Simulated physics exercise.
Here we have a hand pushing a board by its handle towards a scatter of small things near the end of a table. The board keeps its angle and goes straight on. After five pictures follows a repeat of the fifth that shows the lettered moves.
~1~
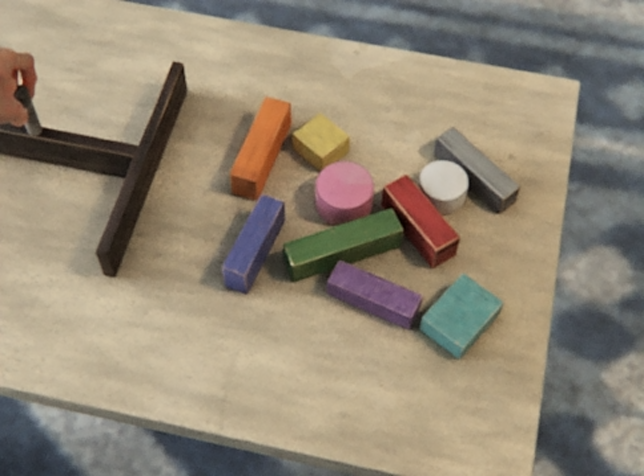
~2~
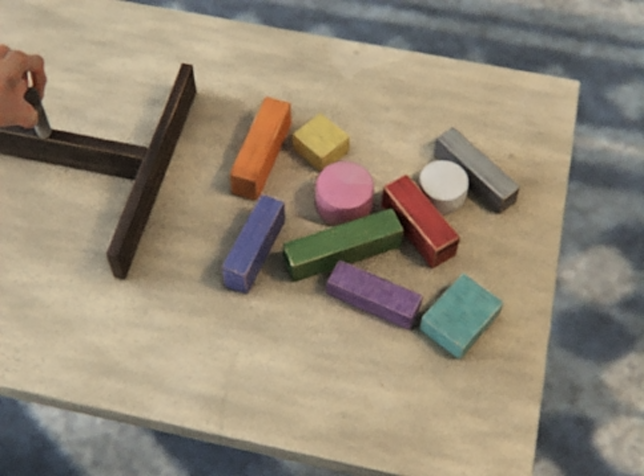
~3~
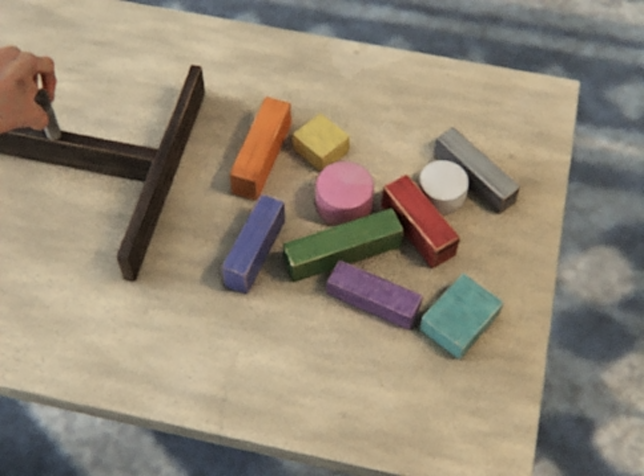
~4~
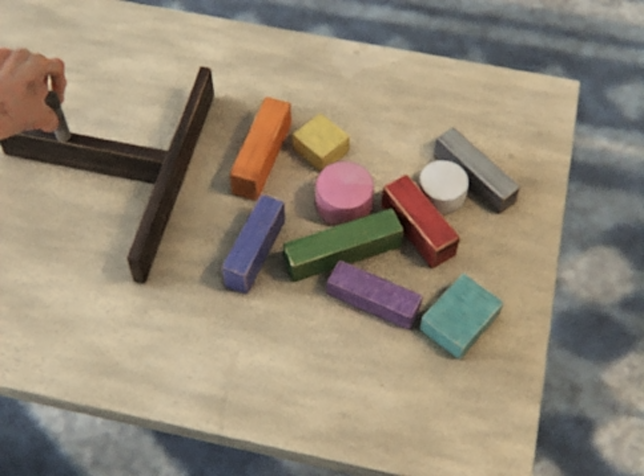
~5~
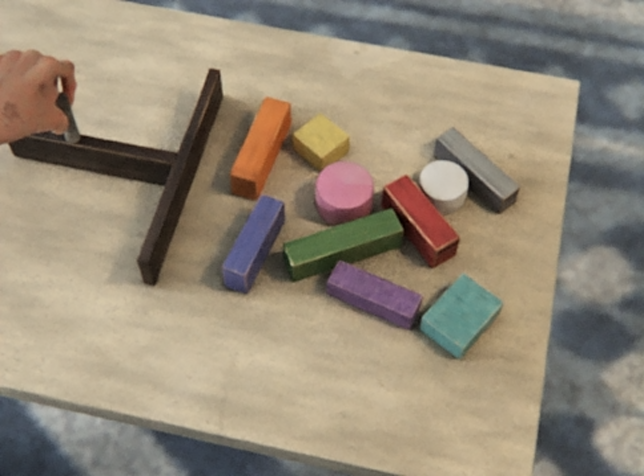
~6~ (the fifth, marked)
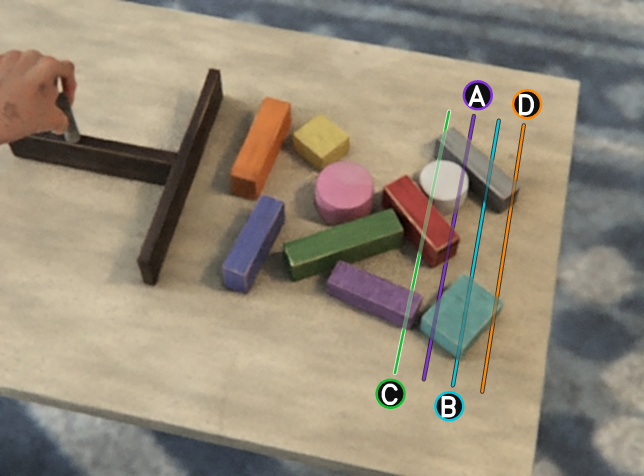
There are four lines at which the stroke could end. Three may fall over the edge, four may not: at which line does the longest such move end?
At B, and not beyond.
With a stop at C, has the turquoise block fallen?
By then, no.
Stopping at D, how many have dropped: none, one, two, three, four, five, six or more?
By then, five.
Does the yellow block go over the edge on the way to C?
No.
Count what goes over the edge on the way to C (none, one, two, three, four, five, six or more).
In all, none.
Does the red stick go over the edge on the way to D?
Yes.
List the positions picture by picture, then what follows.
In the first frame, white tin (443, 188); pink tin (344, 195); green bar (344, 245).
In the second frame, board (151, 153); orange stick (262, 148).
In the third frame, board (162, 155); red stick (420, 221).
In the fourth frame, board (171, 157); grey stick (476, 170).
In the fifth frame, board (181, 159); blue bar (254, 243); white tin (443, 188); pink tin (344, 195).
On the copy, A at (451, 237); B at (478, 242); C at (424, 232); D at (505, 248).
On B. First, board (286, 179); red stick (424, 218); yellow block (360, 145).
Then, board (393, 200); red stick (506, 215); grey stick (516, 140).
Finally, board (478, 216); red stick over the edge; white tin over the edge; two fallen.
By contrast, A is within the limit but short; C is within the limit but short; D drops five.
